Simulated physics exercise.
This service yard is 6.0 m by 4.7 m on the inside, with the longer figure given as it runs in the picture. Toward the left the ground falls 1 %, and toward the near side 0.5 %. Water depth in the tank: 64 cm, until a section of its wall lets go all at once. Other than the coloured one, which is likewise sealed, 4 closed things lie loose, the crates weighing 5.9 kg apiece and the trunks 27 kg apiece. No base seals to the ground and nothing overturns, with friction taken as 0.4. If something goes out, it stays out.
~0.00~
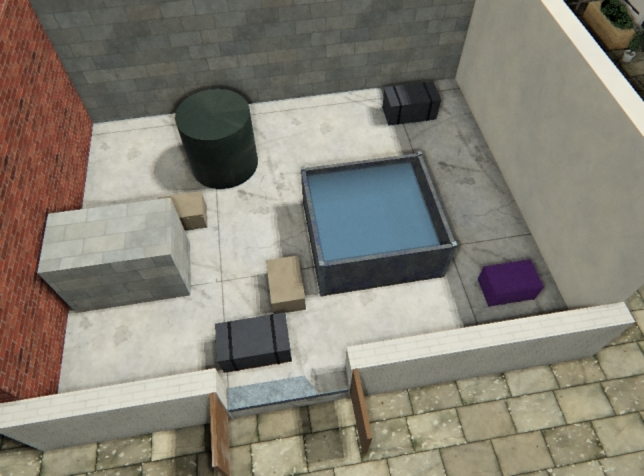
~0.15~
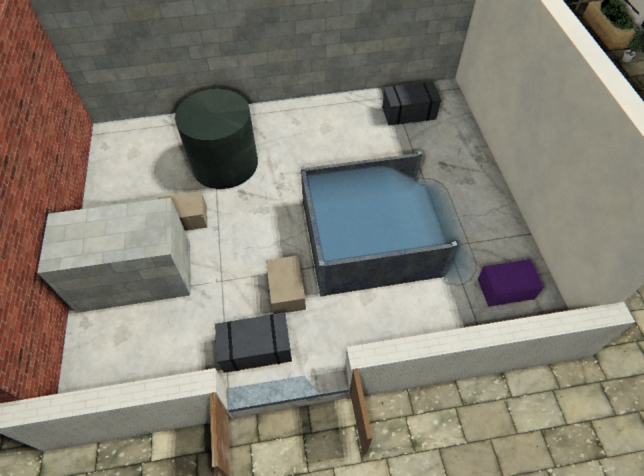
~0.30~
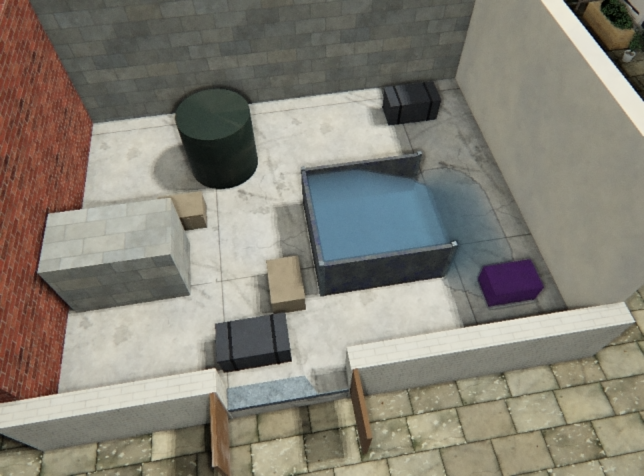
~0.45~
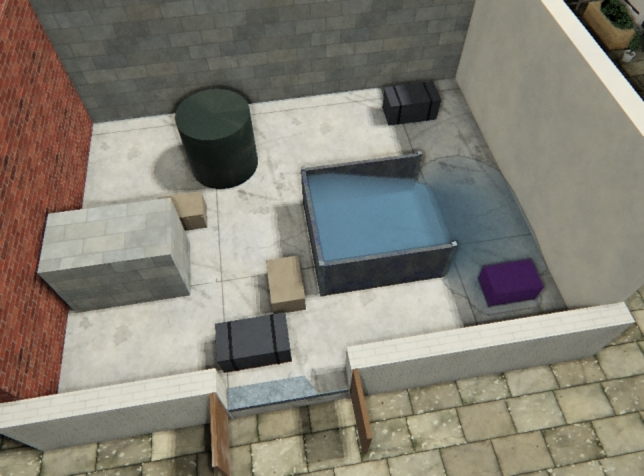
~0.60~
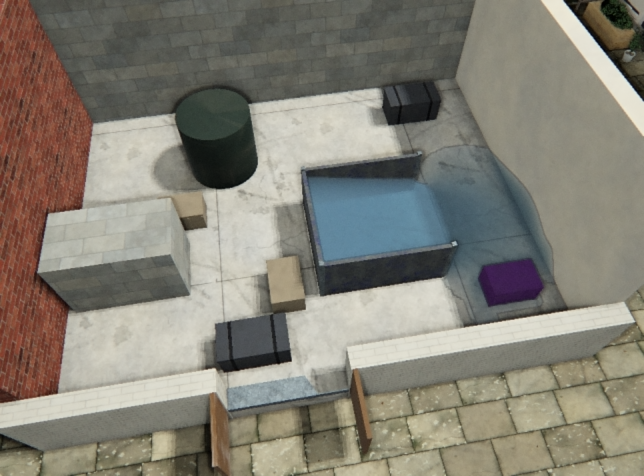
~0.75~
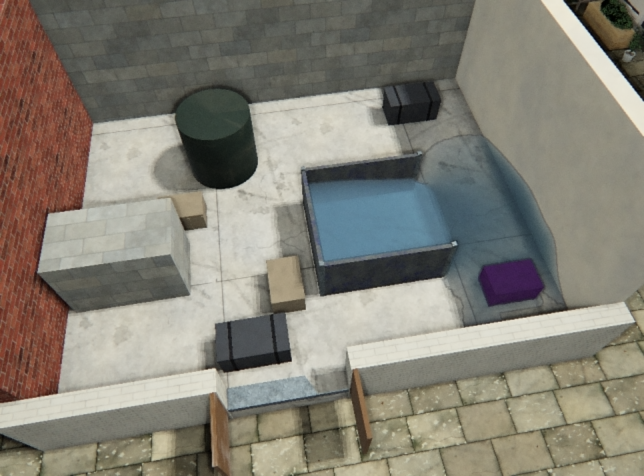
In a walled yard with scattered boxes and a dark green drum, the right side of a water-filled tank opened, and water poured out across the paving, reaching the right wall and surrounding the still purple crate.
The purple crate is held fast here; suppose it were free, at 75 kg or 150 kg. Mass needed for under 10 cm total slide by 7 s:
Higher only.
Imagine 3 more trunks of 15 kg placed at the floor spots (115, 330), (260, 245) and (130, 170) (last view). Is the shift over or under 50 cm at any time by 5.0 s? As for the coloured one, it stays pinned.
First one stayed within, second stayed within, third stayed within.
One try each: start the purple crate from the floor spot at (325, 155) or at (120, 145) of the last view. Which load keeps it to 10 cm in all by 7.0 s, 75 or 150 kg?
First spot: Light mass works; second spot: Light mass works.
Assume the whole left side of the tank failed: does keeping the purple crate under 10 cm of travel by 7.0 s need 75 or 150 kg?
With that failure, the small mass keeps it.
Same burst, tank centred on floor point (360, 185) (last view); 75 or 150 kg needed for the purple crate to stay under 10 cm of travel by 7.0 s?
For that case: Heavier one only.
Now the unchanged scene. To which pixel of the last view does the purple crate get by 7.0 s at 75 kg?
Estimated position: Close to (444, 317).
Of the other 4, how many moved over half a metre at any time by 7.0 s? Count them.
The total is 4.
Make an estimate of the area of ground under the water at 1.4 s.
Roughly 7.0 m2 of it is wet.
After 1.4 s the purple crate would be 2 cm from its start with 75 kg and 0 cm from its start with 150 kg; 12 cm of water round it then.
After 3.1 s the purple crate would be 91 cm from its start with 75 kg and 0 cm from its start with 150 kg; 13 cm of water round it then.
After 4.9 s the purple crate would be 104 cm from its start with 75 kg and 0 cm from its start with 150 kg; 6 cm of water round it then.
After 7.0 s the purple crate would be 104 cm from its start with 75 kg and 0 cm from its start with 150 kg; 5 cm of water round it then.
